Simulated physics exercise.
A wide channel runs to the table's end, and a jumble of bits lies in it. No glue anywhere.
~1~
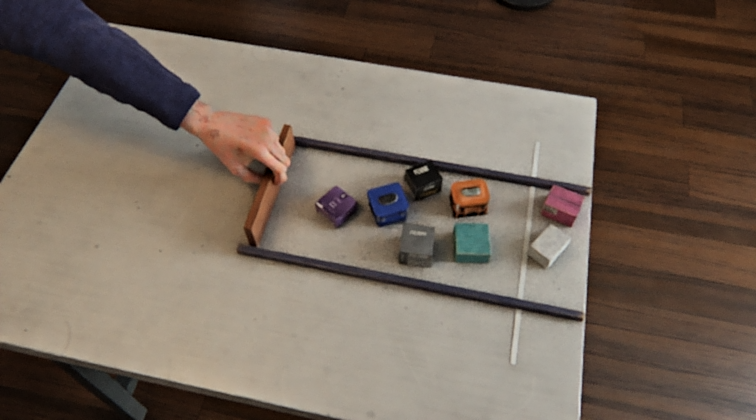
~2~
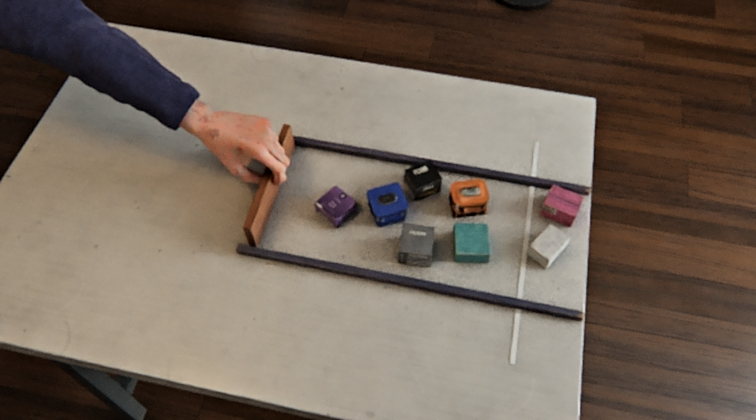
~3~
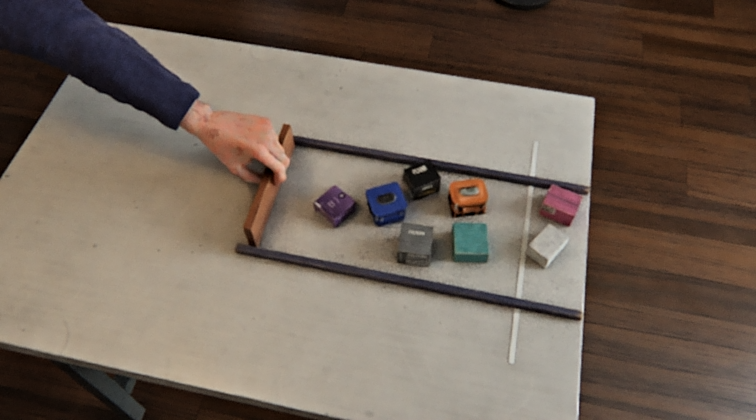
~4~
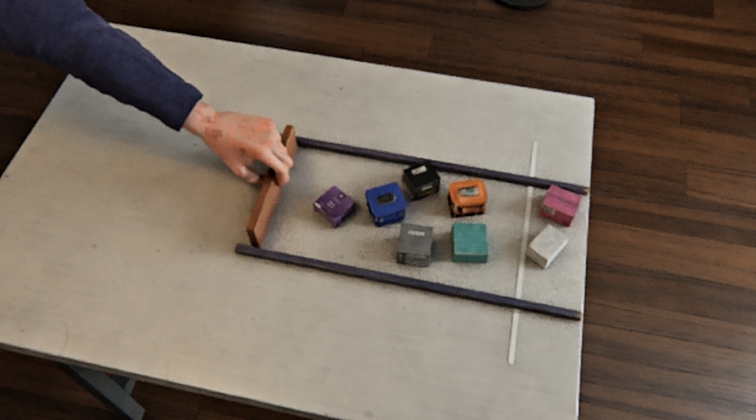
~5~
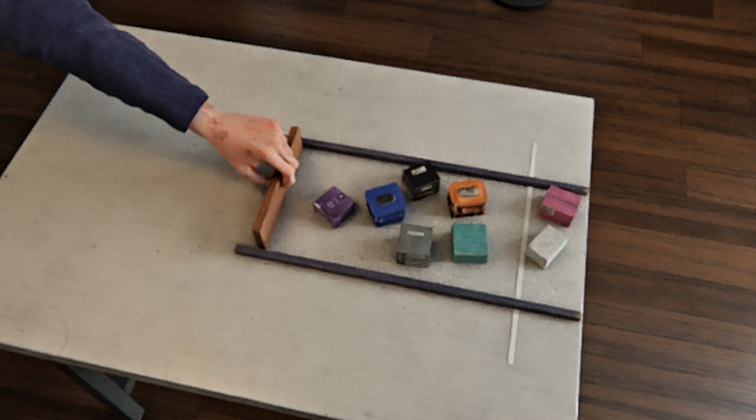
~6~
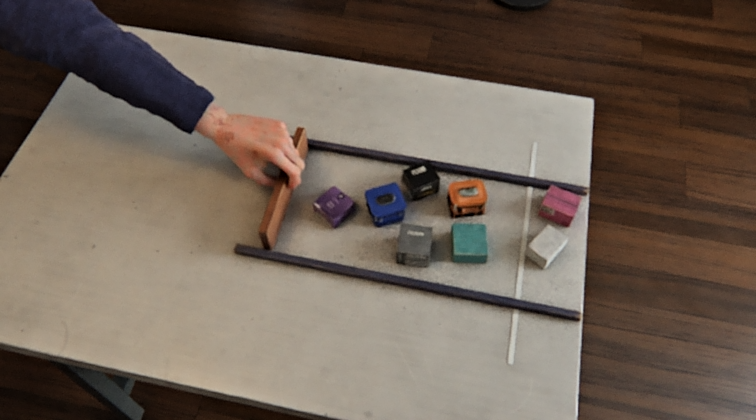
A hand slides a wooden board slightly right toward the scattered colored blocks, which stay still.
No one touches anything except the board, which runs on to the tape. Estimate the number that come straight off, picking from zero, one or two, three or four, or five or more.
Spilled: A single one or a pair.
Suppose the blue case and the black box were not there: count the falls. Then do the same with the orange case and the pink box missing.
Falls come to 1 the first time and 1 the other time.
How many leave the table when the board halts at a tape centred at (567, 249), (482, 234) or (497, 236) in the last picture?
Try by try, 5, 0 and 0.
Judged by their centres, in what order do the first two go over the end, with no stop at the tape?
In order, first the white block, then the pink box.
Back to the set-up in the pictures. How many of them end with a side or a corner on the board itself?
The number is 3.
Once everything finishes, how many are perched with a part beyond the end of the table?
2 in all.
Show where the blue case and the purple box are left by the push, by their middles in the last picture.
The first near (576, 240), the second near (541, 242).
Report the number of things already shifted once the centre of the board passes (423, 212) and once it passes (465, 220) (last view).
The first count is 6, and then it's 7.
Early on, none off yet; pink box at rest near (560, 206); white block at rest near (546, 247); turquoise block at rest near (469, 243).
A while later, none off yet; pink box at rest near (560, 206); white block at rest near (546, 247); turquoise block travelled about its own width near (497, 256).
Further along, none off yet; pink box moving near (567, 206); white block travelled about its own width near (569, 245); turquoise block travelled well along near (542, 273).
Finally, the number that fall off is one or two; lost, white block and pink box.
